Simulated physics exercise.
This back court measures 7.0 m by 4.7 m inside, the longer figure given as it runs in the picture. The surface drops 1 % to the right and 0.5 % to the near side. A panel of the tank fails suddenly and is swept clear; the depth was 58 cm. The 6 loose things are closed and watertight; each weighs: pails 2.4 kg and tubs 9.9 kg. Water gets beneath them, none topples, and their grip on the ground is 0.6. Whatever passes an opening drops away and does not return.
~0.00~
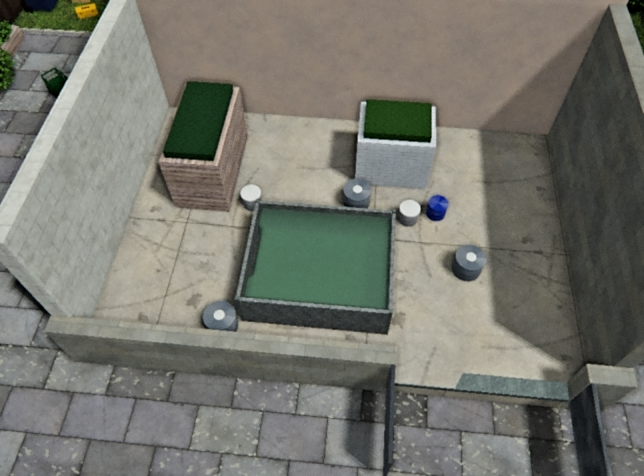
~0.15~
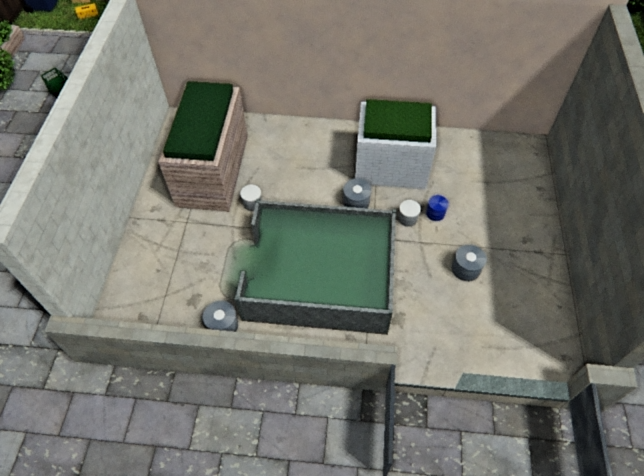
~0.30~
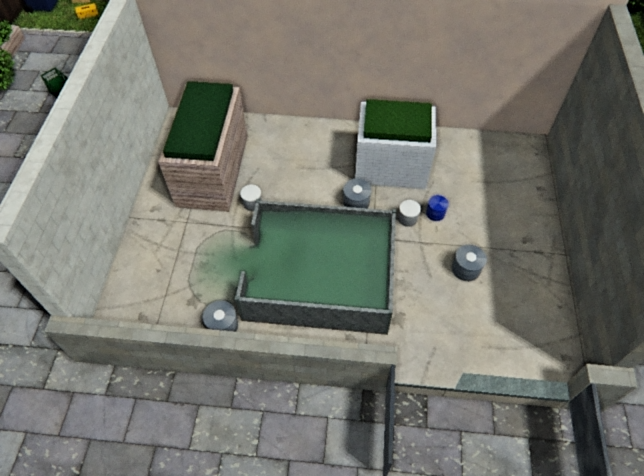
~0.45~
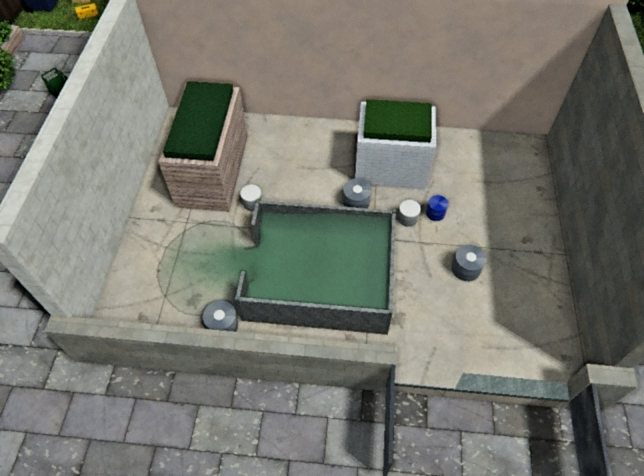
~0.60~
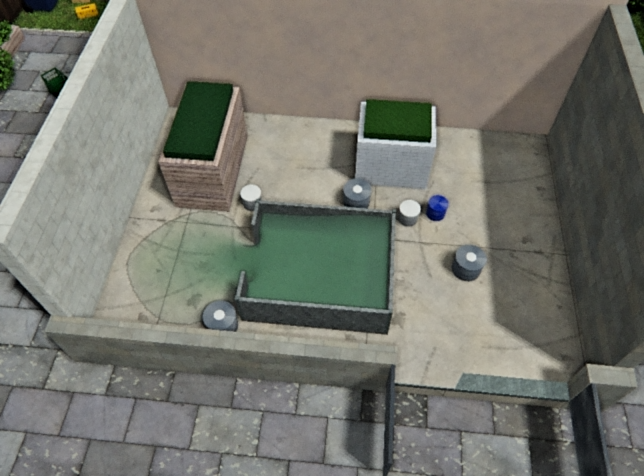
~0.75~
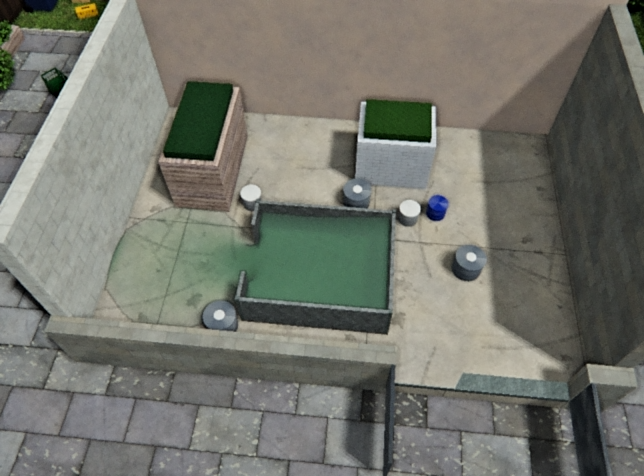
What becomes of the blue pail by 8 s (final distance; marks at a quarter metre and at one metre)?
Blue pail holds its place.
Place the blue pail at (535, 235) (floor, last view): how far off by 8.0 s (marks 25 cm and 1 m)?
It barely shifts.
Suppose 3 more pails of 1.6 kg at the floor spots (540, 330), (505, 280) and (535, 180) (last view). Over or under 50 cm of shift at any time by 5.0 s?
In turn: Short of it, under, short of it.
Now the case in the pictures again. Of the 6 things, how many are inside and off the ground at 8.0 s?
1 of them.
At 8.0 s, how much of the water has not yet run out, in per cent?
Some 98 per cent remains.
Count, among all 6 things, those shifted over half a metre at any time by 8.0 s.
I count 0.
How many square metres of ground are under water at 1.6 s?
About 8.5 m2.
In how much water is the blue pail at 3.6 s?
About 0 cm.
After 1.6 s the blue pail is near (439, 203), 0.0 m from its start, aground; 0 of 6 are out; 0 afloat.
After 3.6 s the blue pail is near (439, 203), 0.0 m from its start, aground; 0 of 6 are out; 1 afloat.
After 5.6 s the blue pail is near (439, 203), 0.0 m from its start, aground; 0 of 6 are out; 1 afloat.
After 8.0 s the blue pail is near (439, 203), 0.0 m from its start, aground; 0 of 6 are out; 1 afloat.
